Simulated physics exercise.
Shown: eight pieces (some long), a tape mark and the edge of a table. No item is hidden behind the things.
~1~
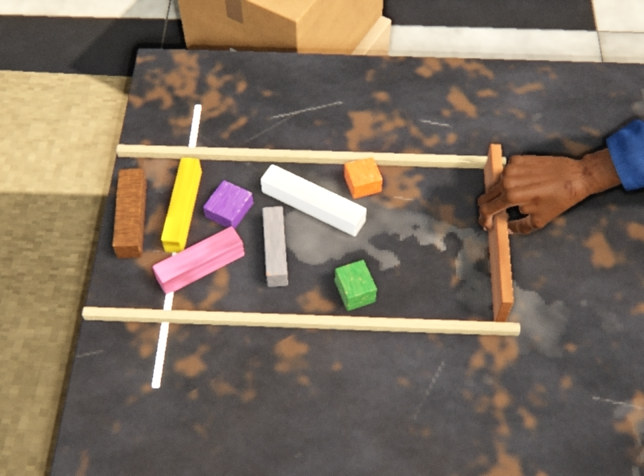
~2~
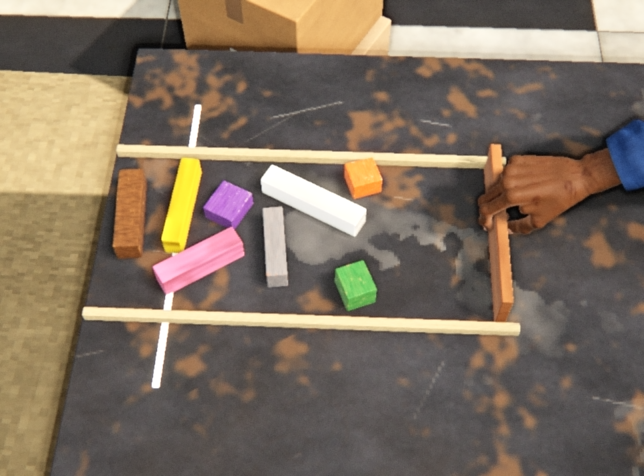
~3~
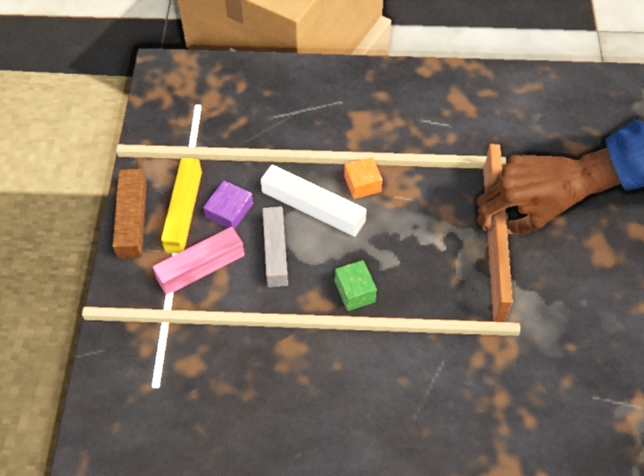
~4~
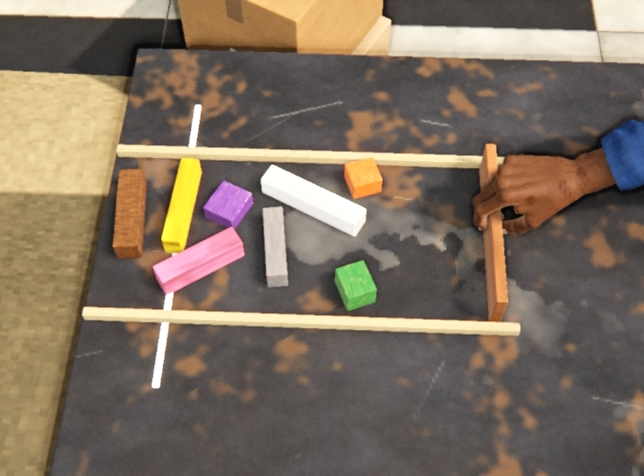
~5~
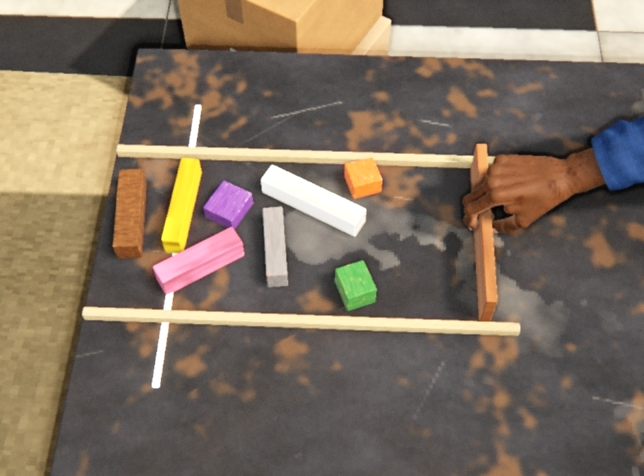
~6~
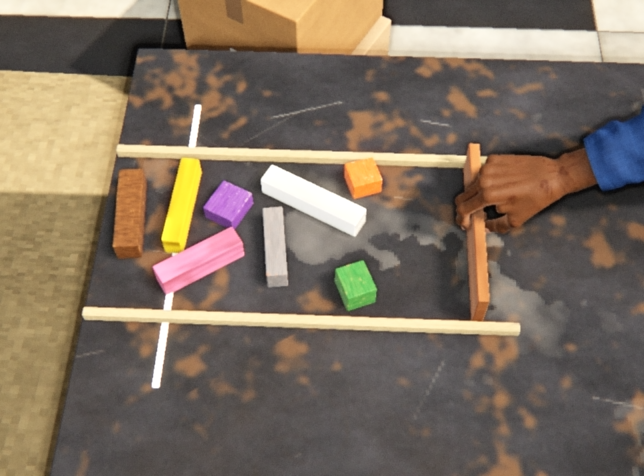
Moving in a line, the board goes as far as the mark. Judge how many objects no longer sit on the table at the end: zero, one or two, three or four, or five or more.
No longer on the table: One or two.
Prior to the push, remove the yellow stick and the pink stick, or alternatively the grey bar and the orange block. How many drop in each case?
Result, first then second: 0, 1.
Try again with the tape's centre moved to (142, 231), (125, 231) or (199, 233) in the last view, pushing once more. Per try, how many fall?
Per try: 4; 6; 1.
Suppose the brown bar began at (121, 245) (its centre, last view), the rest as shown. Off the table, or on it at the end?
Lab note: Started there, it ends up below.
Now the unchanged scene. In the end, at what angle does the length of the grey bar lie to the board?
I'd estimate about 15 degrees.
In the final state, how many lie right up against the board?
3 in contact.
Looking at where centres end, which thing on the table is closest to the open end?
Pink stick.
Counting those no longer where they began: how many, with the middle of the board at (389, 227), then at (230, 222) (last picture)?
The first number is 0, the next one 8.
Soon after, none off yet; brown bar at rest near (130, 213); yellow stick at rest near (182, 205); pink stick at rest near (199, 261).
At rest, the number that fall off is one or two; fallen, yellow stick and brown bar.
